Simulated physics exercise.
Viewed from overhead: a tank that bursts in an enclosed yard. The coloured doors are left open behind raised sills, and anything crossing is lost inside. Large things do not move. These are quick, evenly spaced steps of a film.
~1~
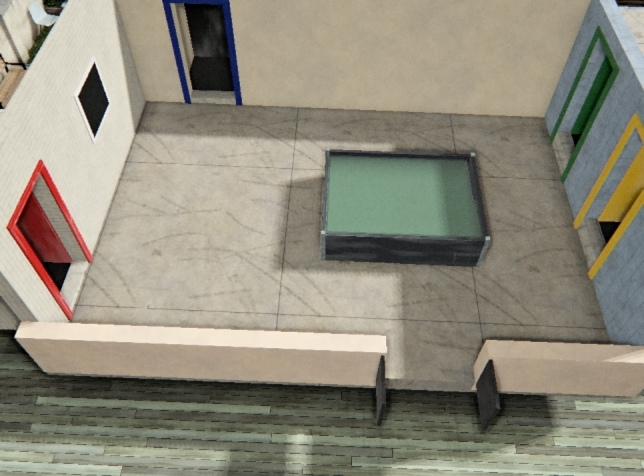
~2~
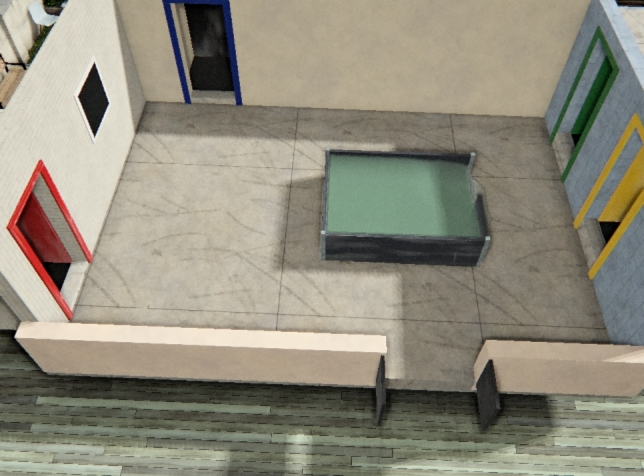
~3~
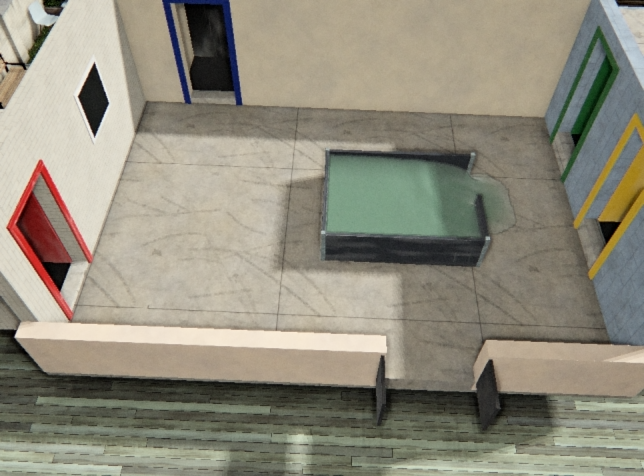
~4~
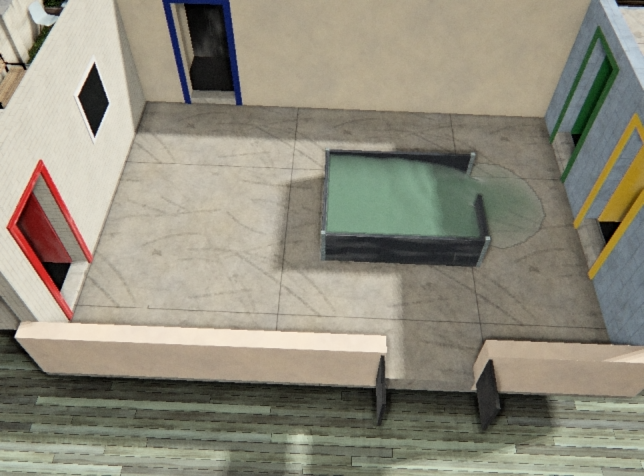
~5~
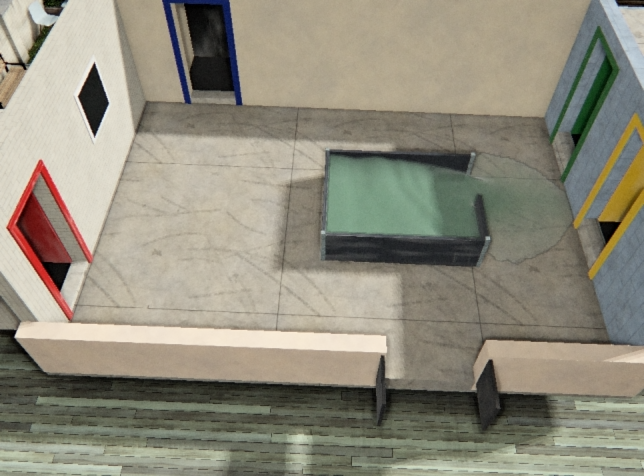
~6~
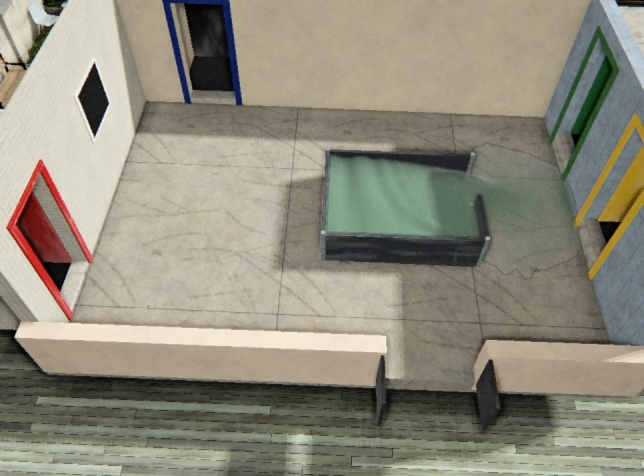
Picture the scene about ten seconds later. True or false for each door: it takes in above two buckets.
The yellow door, false; the green door, false; the red door, false; the blue door, false.
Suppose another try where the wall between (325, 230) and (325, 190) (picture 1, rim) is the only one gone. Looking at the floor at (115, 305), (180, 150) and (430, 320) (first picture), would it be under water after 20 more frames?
Submerged, submerged, untouched.
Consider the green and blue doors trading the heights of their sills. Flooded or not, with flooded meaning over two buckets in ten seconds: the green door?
Note: Green door ends up above the limit.
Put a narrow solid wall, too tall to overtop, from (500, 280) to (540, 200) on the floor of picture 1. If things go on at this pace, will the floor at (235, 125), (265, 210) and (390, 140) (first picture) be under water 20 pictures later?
Results in order: Bone-dry / bone-dry / swamped.
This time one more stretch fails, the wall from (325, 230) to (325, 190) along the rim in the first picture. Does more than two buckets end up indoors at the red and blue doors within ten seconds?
The red door exceeds the limit and the blue door remains below.
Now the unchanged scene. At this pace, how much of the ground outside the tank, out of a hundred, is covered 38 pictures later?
75 %.
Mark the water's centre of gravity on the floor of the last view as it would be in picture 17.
It is around (448, 213).
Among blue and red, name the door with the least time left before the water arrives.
That would be the blue-painted one.
A moment on, water covers 10 % of the floor; the yellow door wet at the sill, nothing in, the green door wet at the sill, nothing in, the red door not reached, the blue door not reached.
Next, water covers 15 % of the floor; the yellow door wet at the sill, nothing in, the green door wet at the sill, nothing in, the red door not reached, the blue door not reached.
Then, water covers 35 % of the floor; the yellow door wet at the sill, nothing in, the green door wet at the sill, nothing in, the red door not reached, the blue door not reached.
Later, water covers 75 % of the floor; the yellow door wet at the sill, nothing in, the green door wet at the sill, nothing in, the red door not reached, the blue door wet at the sill, nothing in.
In the end, water covers 95 % of the floor; the yellow door wet at the sill, nothing in, the green door wet at the sill, nothing in, the red door wet at the sill, nothing in, the blue door wet at the sill, nothing in.
